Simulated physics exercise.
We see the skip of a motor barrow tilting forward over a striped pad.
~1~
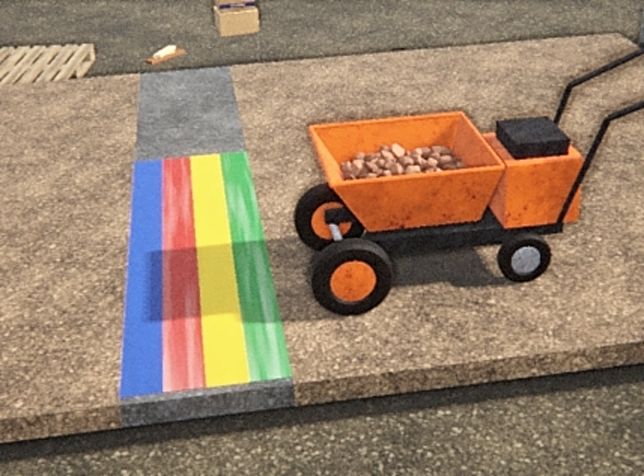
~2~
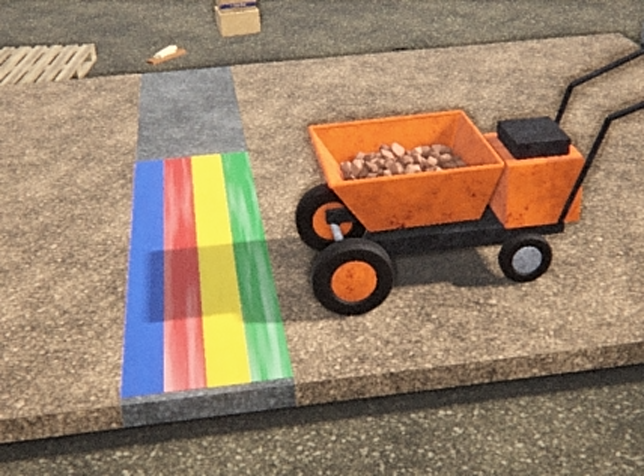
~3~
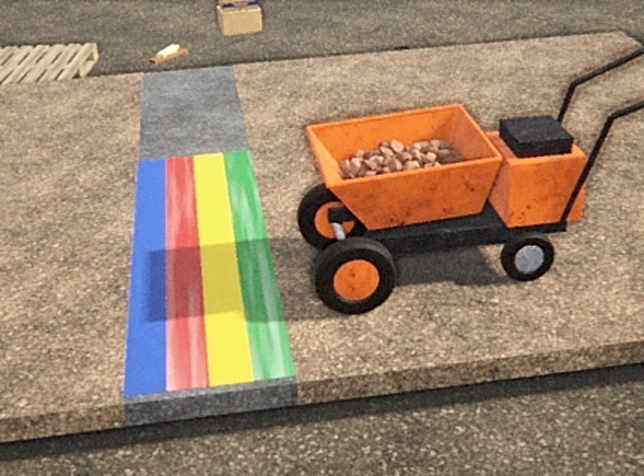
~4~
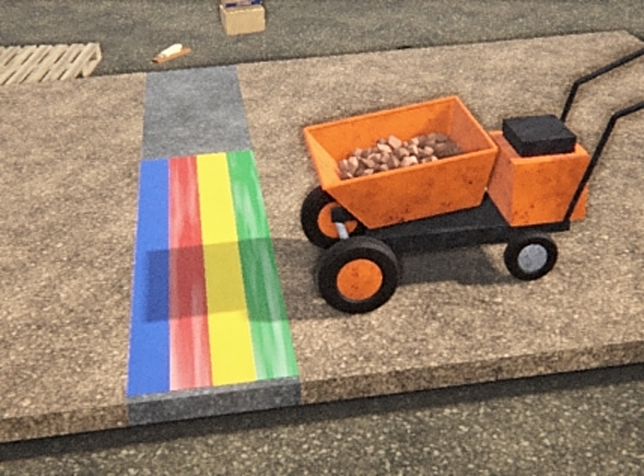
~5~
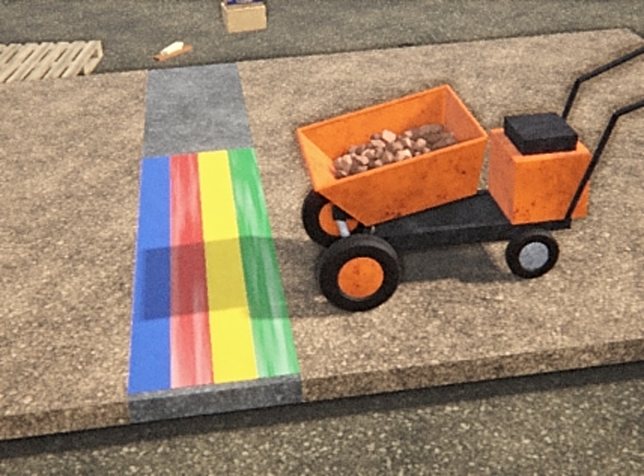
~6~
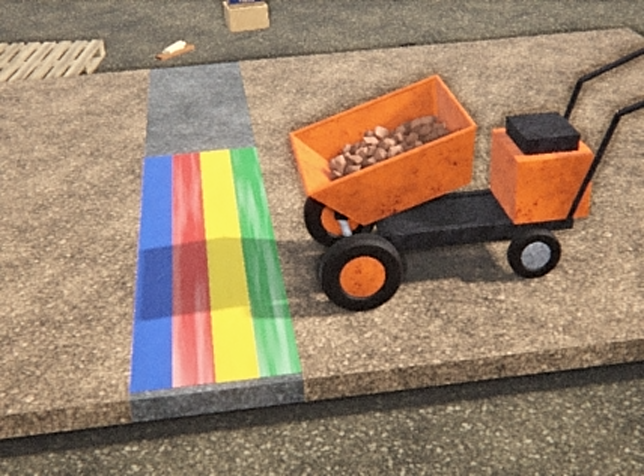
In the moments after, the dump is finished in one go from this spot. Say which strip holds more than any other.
Most lies over the yellow band.
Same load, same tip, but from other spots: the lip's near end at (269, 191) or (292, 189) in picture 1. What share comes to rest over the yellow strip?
Roughly 0 per cent, and 10 per cent.
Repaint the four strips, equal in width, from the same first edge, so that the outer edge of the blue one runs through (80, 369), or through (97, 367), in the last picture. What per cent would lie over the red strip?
Roughly 20 per cent, and 20 per cent.
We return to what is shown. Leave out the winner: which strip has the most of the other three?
The runner-up: The red one.
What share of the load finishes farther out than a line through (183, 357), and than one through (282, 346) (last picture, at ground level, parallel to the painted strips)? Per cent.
Roughly 20 per cent, and 90 per cent.
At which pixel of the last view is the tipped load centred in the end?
Roughly at (214, 283).
Just after the last frame, skip tipped steeply; every one in the skip.
A moment on, skip tipped steeply; almost all in the skip; just a few over the green strip; just a few over the yellow strip; just a few falling.
Further on, skip tipped right over; roughly a third in the skip; just a few over the green strip; roughly a quarter over the yellow strip; roughly a quarter over the red strip; about a tenth over the blue strip; just a few off the paint.
When it is over, skip tipped right over; about a tenth in the skip; about a tenth over the green strip; roughly a third over the yellow strip; roughly a quarter over the red strip; about a tenth over the blue strip; just a few off the paint.
